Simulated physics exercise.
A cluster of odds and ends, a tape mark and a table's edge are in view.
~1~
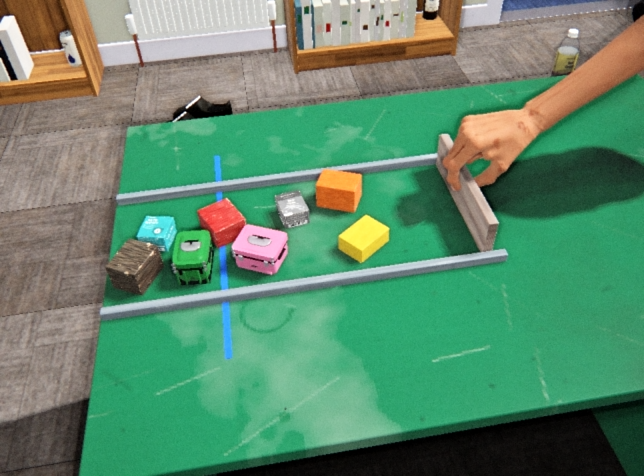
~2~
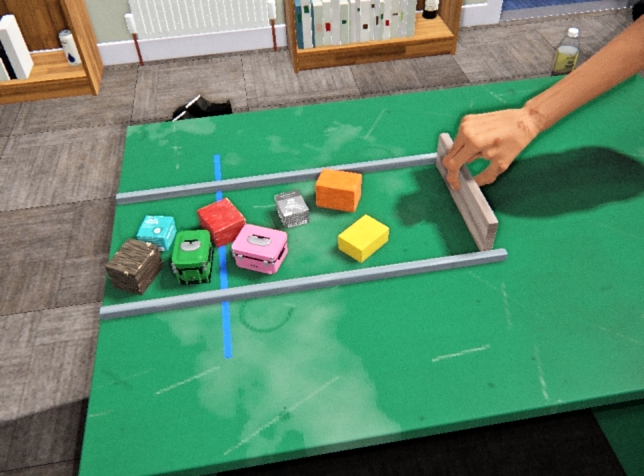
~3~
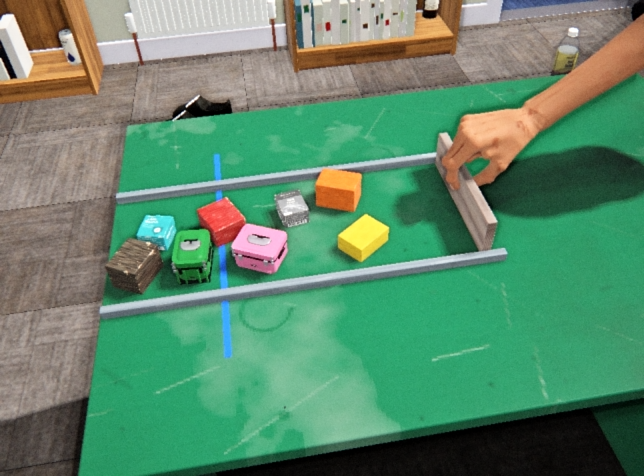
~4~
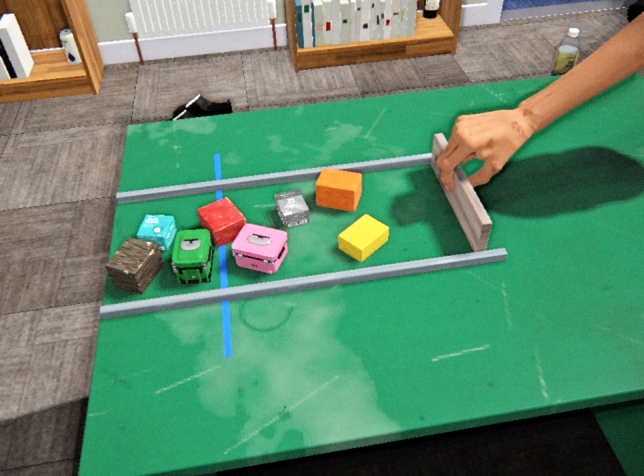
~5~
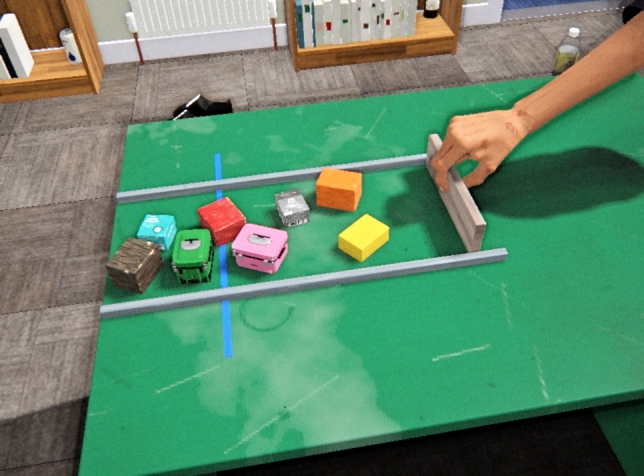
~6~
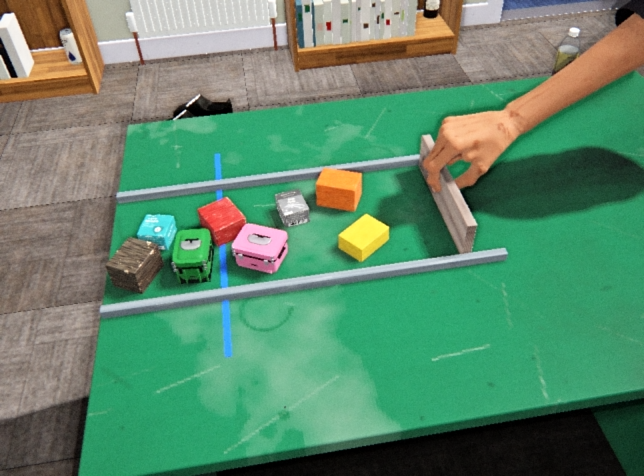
On a green tabletop, a hand sliding an upright board slightly left between two rails, the cluster of coloured blocks staying still.
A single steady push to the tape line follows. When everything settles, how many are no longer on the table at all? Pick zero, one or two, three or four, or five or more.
One or two are off the table.
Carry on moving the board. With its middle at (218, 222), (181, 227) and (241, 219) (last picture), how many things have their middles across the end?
Place by place, 2, 4 and 0.
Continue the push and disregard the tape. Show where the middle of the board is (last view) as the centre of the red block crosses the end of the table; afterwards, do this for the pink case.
I'd put it close to (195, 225), and close to (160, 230) for the other one.
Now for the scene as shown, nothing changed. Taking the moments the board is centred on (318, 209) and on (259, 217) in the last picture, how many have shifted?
At that stage 4; at the next, 8.
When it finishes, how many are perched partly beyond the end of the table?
0, I think.
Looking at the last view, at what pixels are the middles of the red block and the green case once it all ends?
About (134, 232), and the other about (124, 268).
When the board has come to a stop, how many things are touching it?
It adds up to 2.
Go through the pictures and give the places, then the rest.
The first frame shows black block (136, 267); turquoise box (157, 234); green case (194, 257); board (464, 191); tape (222, 239).
The second frame shows turquoise box (157, 233); pink case (261, 250).
The third frame shows green case (194, 256); board (463, 190).
The fourth frame shows black block (135, 266); yellow block (364, 238).
The fifth frame shows turquoise box (157, 232); grey box (292, 208).
The sixth frame shows black block (136, 265); turquoise box (157, 232); green case (194, 256); board (445, 192); tape (222, 238).
Early on, none off yet; black block at rest near (136, 265); turquoise box at rest near (157, 232); green case at rest near (194, 256).
Finally, the number that fall off is one or two; lost, turquoise box and black block.
